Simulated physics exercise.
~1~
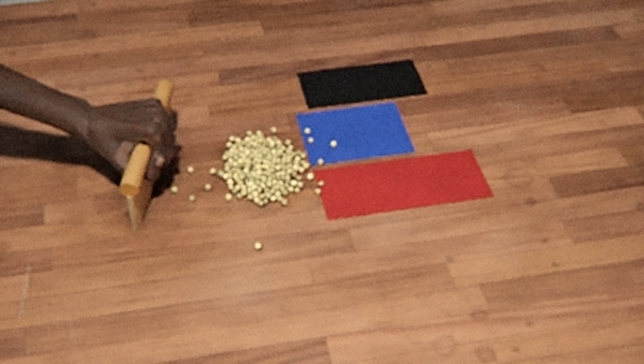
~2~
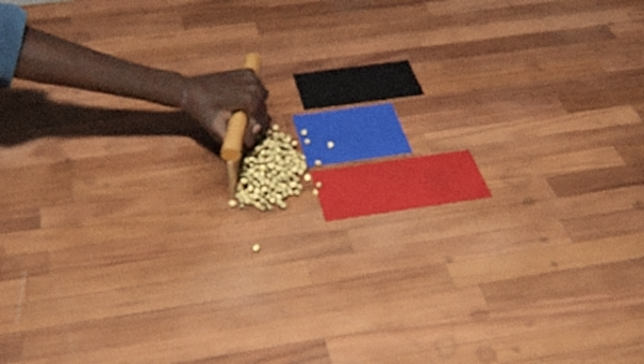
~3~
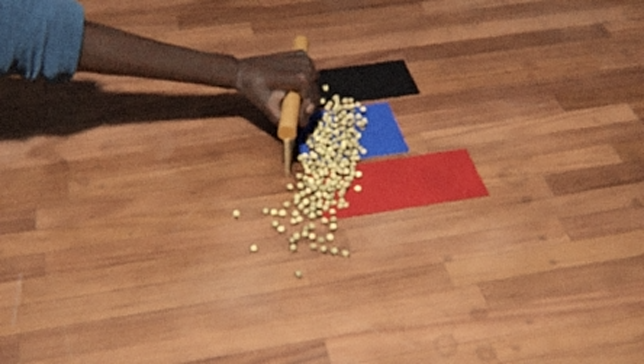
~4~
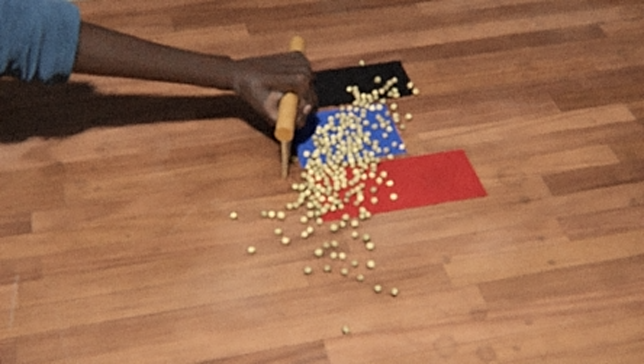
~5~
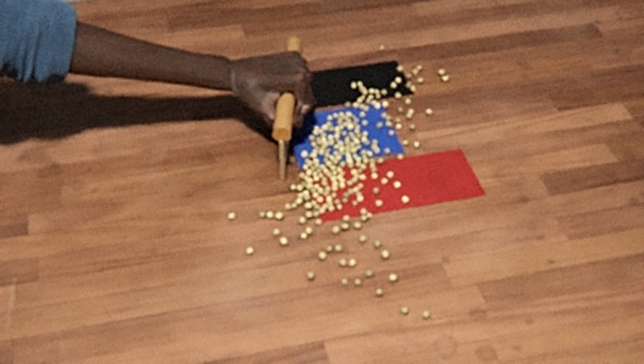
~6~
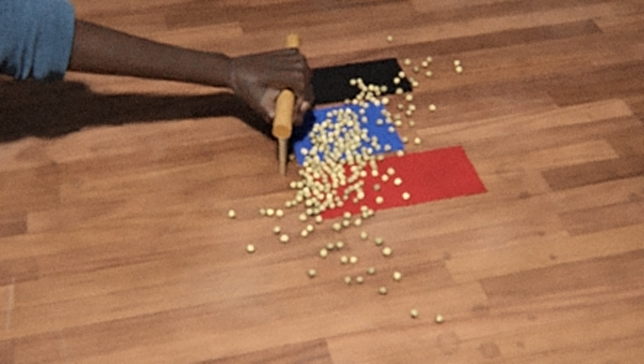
A hand sweeps a heap of soya beans rightwards with a scraper, then stops as they scatter over coloured mats and floor.
